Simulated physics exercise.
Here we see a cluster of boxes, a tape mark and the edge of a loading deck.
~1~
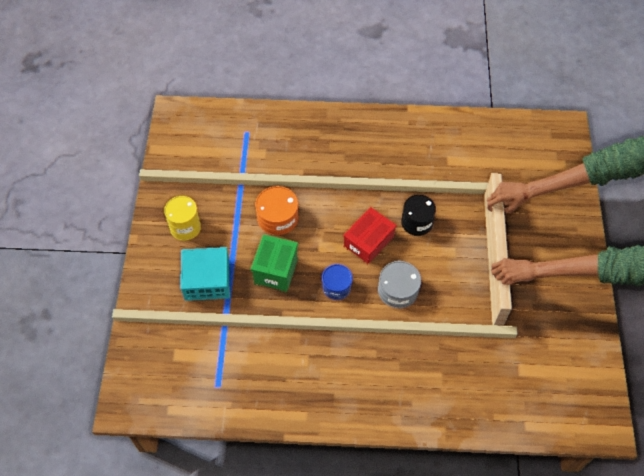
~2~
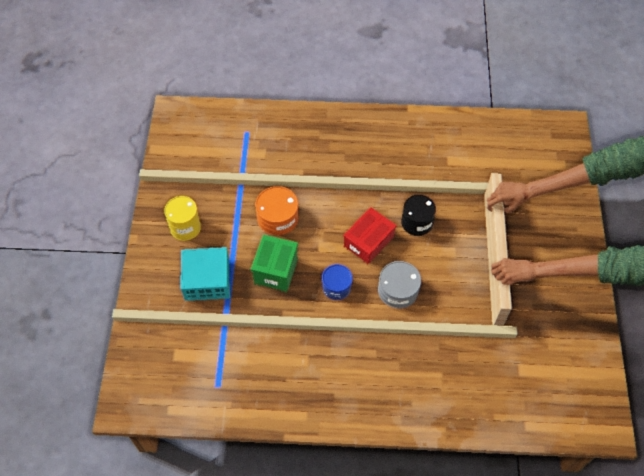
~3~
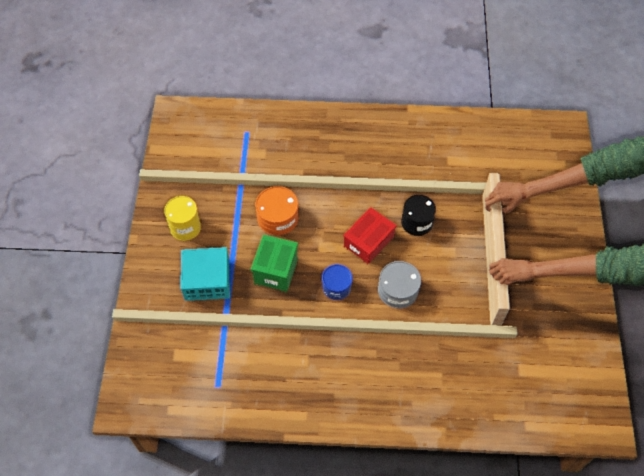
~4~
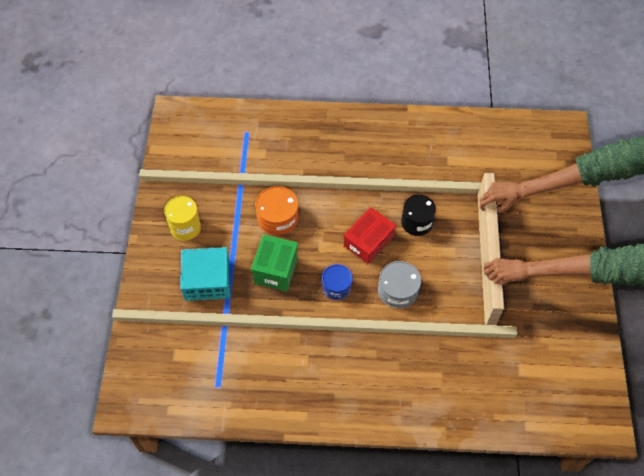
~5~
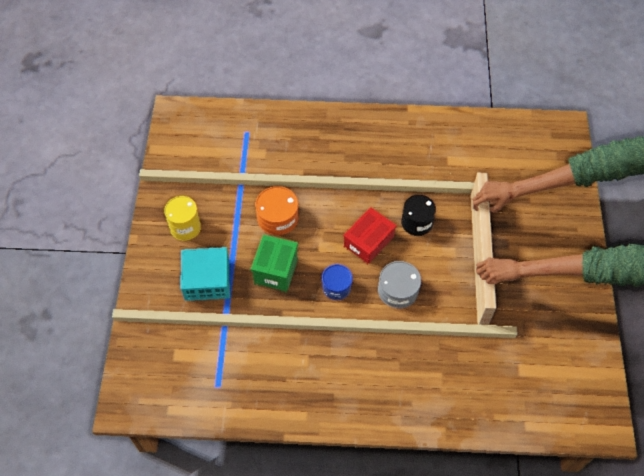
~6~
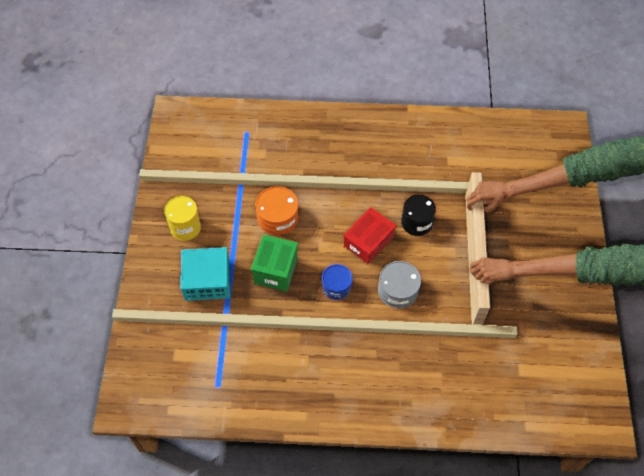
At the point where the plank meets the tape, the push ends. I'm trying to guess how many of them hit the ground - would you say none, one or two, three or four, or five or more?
Watching this, the number dropping off is nil.
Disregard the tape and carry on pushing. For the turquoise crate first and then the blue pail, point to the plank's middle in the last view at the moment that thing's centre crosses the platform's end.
The middle is at (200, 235) when it's the turquoise crate, and at (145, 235) when it's the blue pail.
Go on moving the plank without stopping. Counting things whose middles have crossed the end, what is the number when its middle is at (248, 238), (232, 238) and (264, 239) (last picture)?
Over the end: 0, 0, 0.
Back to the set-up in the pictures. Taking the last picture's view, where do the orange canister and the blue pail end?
Orange canister: (186, 206); blue pail: (179, 298).
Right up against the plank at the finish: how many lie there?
I count 3 of them.
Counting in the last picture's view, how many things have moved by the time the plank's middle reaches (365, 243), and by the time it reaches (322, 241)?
It comes to 4 for the first spot, 6 for the other.
A little later, none off yet; yellow canister at rest near (183, 219); turquoise crate at rest near (206, 274); orange canister at rest near (277, 211).
When it is over, the number that fall off is zero.
